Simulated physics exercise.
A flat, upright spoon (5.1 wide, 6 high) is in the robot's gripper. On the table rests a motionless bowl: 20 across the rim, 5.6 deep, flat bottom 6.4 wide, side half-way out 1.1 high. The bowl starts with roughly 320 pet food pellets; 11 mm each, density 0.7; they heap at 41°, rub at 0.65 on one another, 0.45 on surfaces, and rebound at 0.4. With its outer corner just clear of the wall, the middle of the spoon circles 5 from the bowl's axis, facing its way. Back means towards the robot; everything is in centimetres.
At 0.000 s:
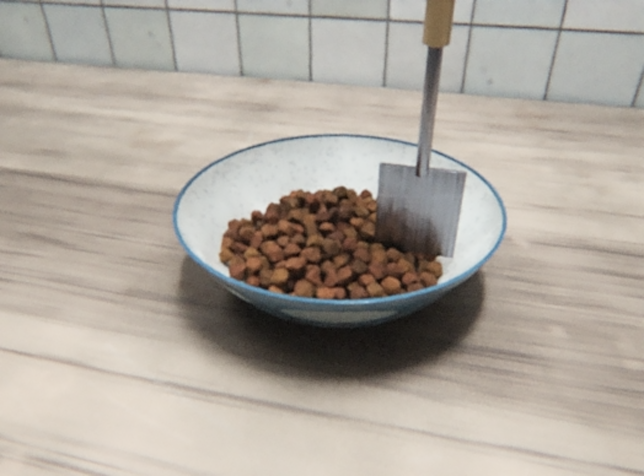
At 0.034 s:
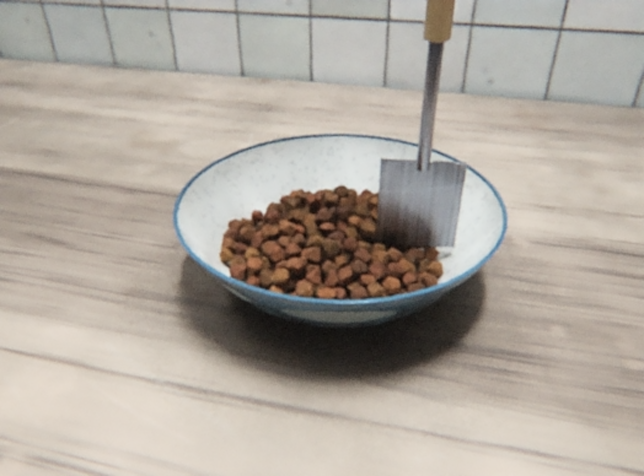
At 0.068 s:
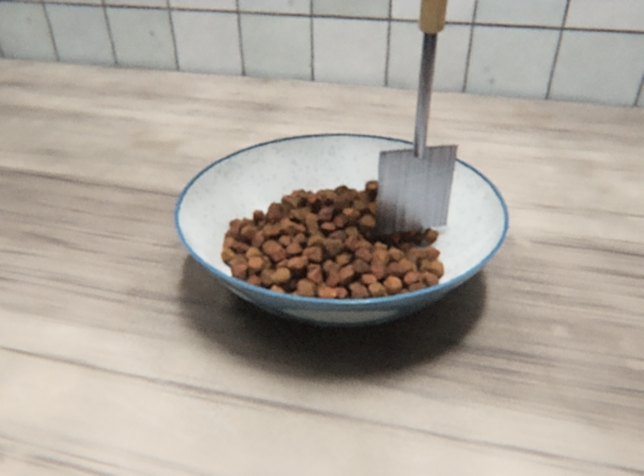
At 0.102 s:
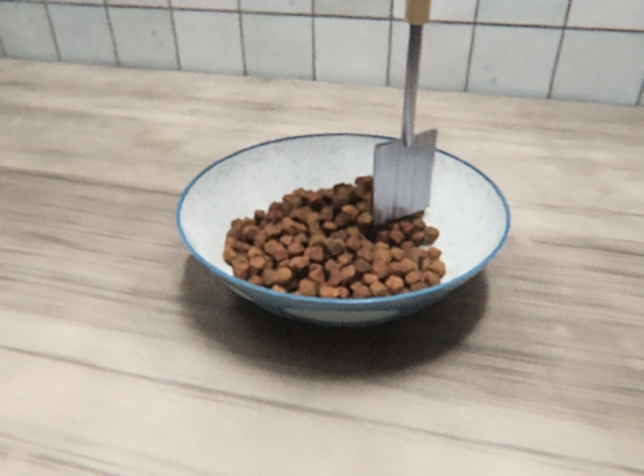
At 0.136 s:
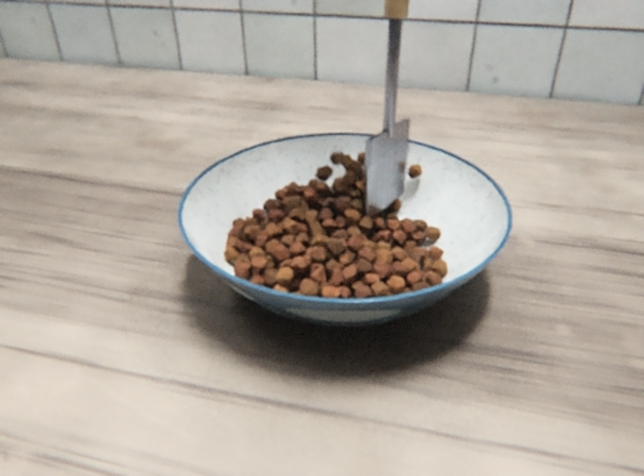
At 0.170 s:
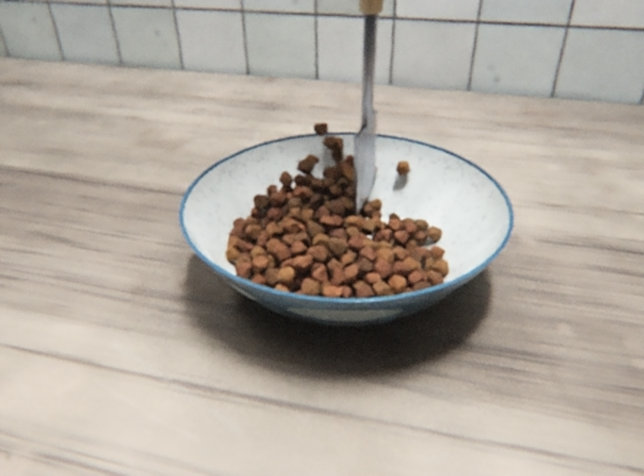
A bowl holds brown pellets as an upright metal spatula sweeps backward, pushing some up.
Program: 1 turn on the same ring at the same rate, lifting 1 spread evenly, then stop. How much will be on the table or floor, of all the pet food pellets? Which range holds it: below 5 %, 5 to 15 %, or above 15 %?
The range 5 to 15 %.
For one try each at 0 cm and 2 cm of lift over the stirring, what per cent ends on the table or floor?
Around 15 percent, then 5 percent.
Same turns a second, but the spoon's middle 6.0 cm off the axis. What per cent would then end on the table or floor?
Around 0 in a hundred.
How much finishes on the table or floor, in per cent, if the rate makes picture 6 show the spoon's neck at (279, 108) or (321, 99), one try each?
Roughly 25 and 20 percent, in that order.
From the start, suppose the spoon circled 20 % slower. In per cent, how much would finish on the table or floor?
Then roughly 5 per cent.
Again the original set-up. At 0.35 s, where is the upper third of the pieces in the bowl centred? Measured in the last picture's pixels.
Roughly pixel (257, 240).
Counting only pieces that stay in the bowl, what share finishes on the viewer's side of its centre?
Around 50 per cent of what the bowl keeps.
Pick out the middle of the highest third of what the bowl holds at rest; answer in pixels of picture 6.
The centre is near pixel (399, 240).
By 0.35 s, 191° round, highest piece 7 above the table; 316 in the bowl, 3 on the table or floor, 3 in flight or on the tool.
By 0.53 s, 296° round, highest piece 8 above the table; 299 in the bowl, 16 on the table or floor, 7 in flight or on the tool.
By 0.82 s, 0° round, highest piece 6 above the table; 289 in the bowl, 33 on the table or floor.
By 1.52 s, 0° round, highest piece 6 above the table; 289 in the bowl, 33 on the table or floor.
Final count, 289 in the bowl, 33 on the table or floor. That is 10 % on the table or floor.
